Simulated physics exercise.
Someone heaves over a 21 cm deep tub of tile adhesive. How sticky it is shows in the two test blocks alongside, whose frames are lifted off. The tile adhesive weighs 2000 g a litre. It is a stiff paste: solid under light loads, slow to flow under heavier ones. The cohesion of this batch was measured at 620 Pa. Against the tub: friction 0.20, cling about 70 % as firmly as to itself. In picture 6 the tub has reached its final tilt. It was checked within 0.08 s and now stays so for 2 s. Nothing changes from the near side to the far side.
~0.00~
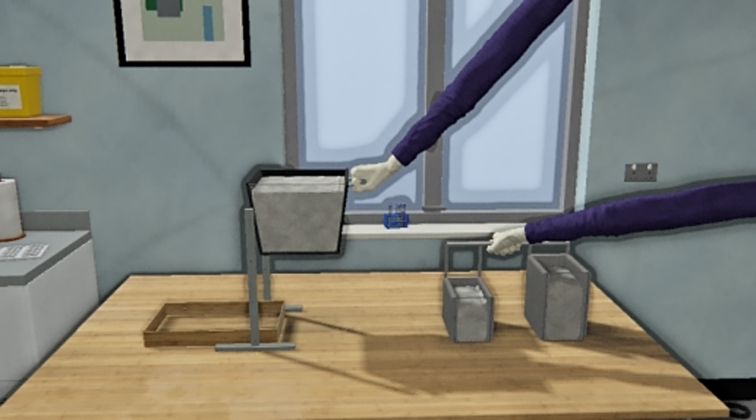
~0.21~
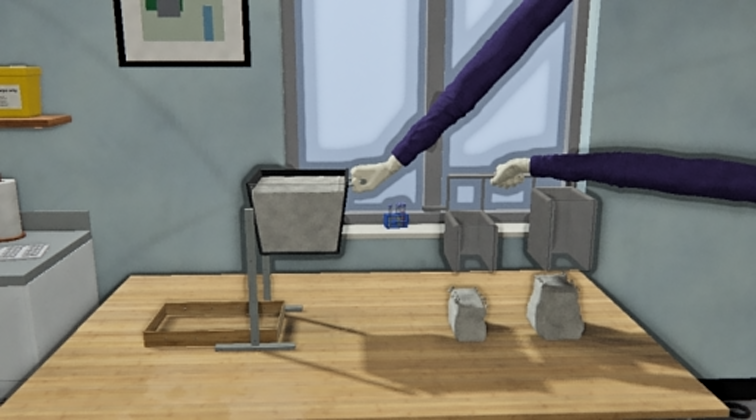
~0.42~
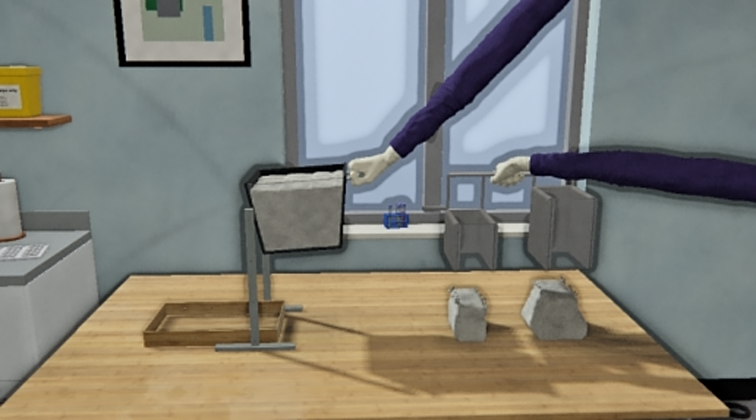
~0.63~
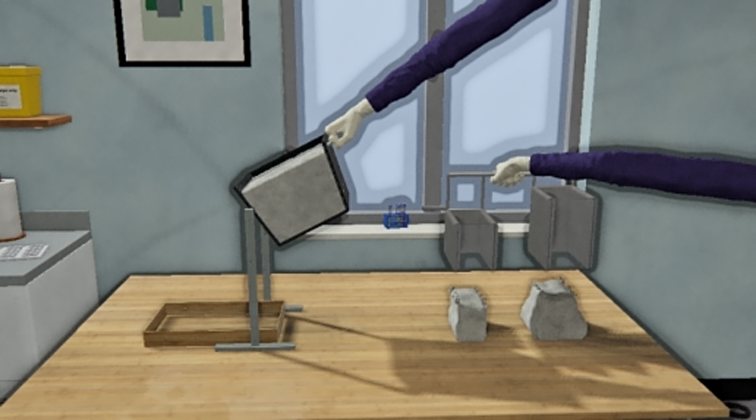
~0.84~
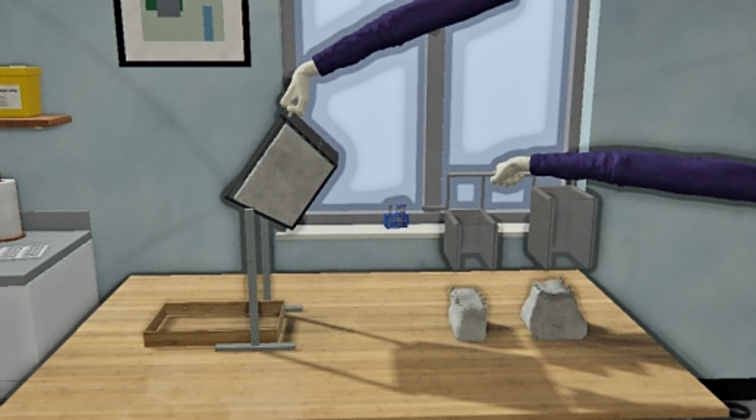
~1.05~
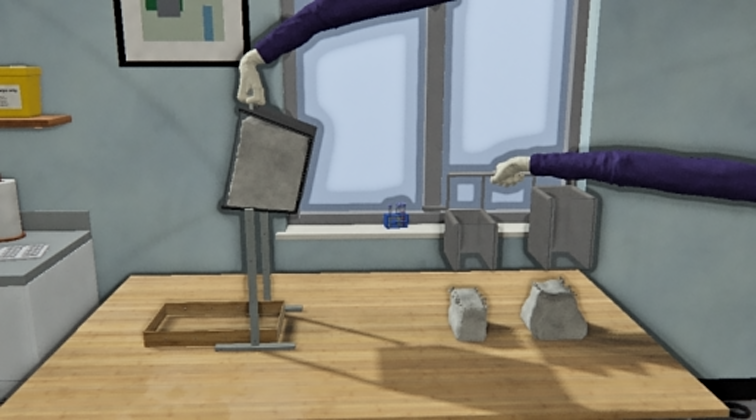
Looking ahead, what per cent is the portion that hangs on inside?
About 62 %.
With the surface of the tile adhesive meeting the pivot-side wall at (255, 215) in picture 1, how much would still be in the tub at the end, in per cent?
It would be near 100 %.
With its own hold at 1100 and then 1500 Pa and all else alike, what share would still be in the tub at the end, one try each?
In that order: 100 %, 100 %.
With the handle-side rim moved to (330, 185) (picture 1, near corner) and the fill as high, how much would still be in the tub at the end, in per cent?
Then about 75 %.
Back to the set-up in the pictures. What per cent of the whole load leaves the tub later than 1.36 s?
Near 10 %.
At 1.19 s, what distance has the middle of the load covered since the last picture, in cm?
Some 3 cm.
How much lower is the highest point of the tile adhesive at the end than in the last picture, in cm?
Some 11 cm.
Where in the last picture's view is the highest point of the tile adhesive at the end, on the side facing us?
Around (258, 160).
By 1.19 s, the tub is at 77 degrees and holds 92 %.
By 1.36 s, the tub is at 77 degrees and holds 72 %.
By 1.53 s, the tub is at 77 degrees and holds 62 %.
By 1.70 s, the tub is at 77 degrees and holds 62 %.
By 3.05 s, at the end, the tub is at 77 degrees and holds 62 %.
